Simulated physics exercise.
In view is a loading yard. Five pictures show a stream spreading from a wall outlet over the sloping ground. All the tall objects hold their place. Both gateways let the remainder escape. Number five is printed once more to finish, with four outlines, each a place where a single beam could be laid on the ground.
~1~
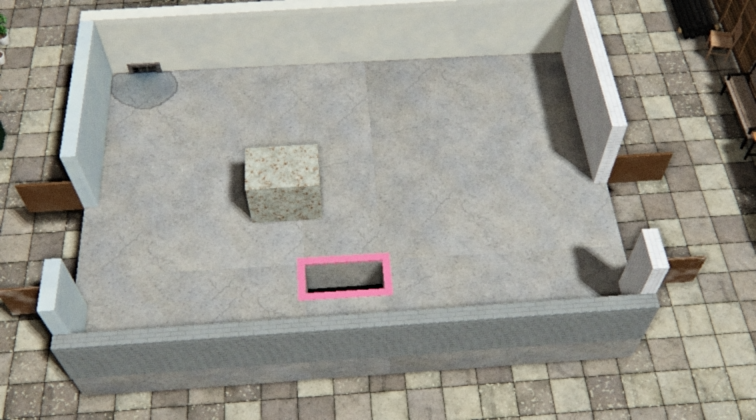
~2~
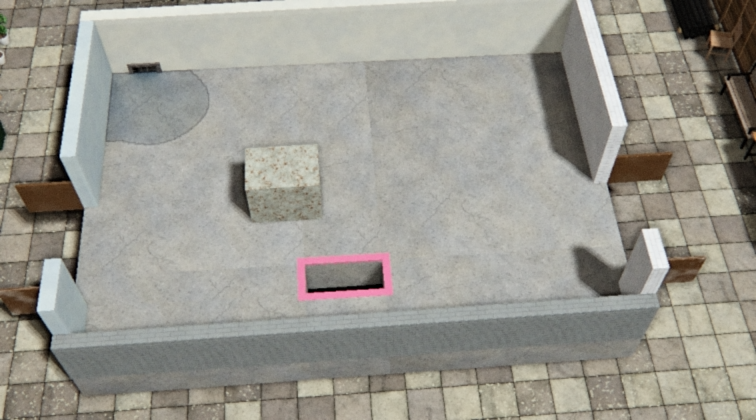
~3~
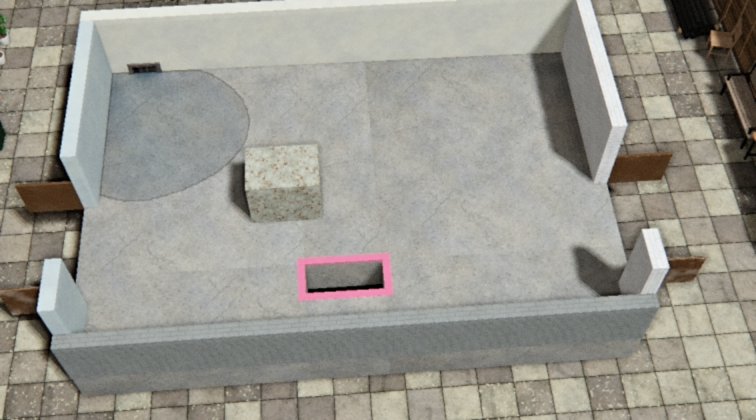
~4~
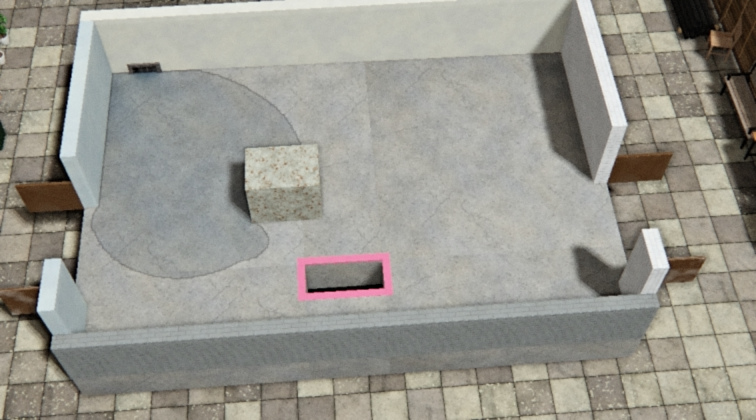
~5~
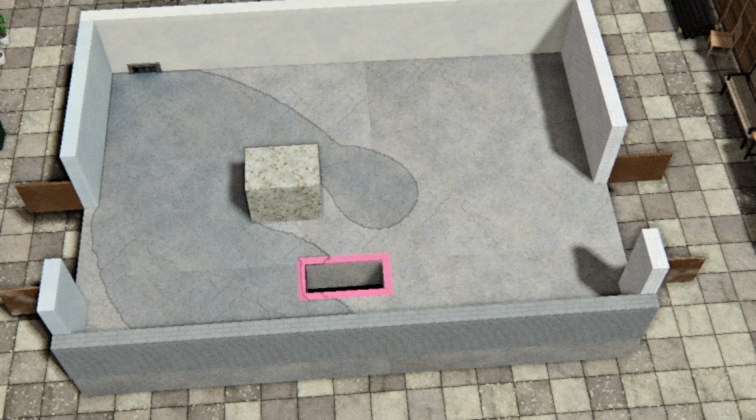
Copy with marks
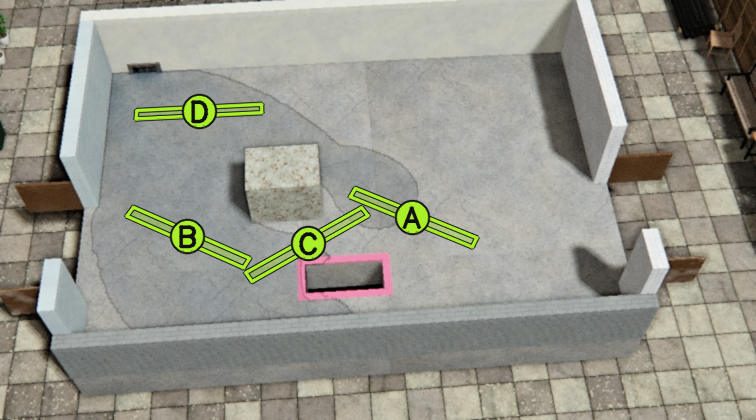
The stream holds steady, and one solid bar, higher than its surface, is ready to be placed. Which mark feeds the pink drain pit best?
Go for B.
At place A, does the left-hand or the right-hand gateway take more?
More leaves on the right.
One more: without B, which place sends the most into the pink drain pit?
A.
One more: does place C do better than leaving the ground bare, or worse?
Place C is worse.
On the marked copy, A from (352, 192) to (474, 242); B from (130, 211) to (246, 263); C from (248, 277) to (364, 211); D from (136, 114) to (261, 108).
With A, about 21 % of the stream runs into the pink drain pit, about 78 % out by the gates.
With B, about 43 % of the stream runs into the pink drain pit, about 55 % out by the gates.
With C, about 15 % of the stream runs into the pink drain pit, about 84 % out by the gates.
With D, about 12 % of the stream runs into the pink drain pit, about 87 % out by the gates.
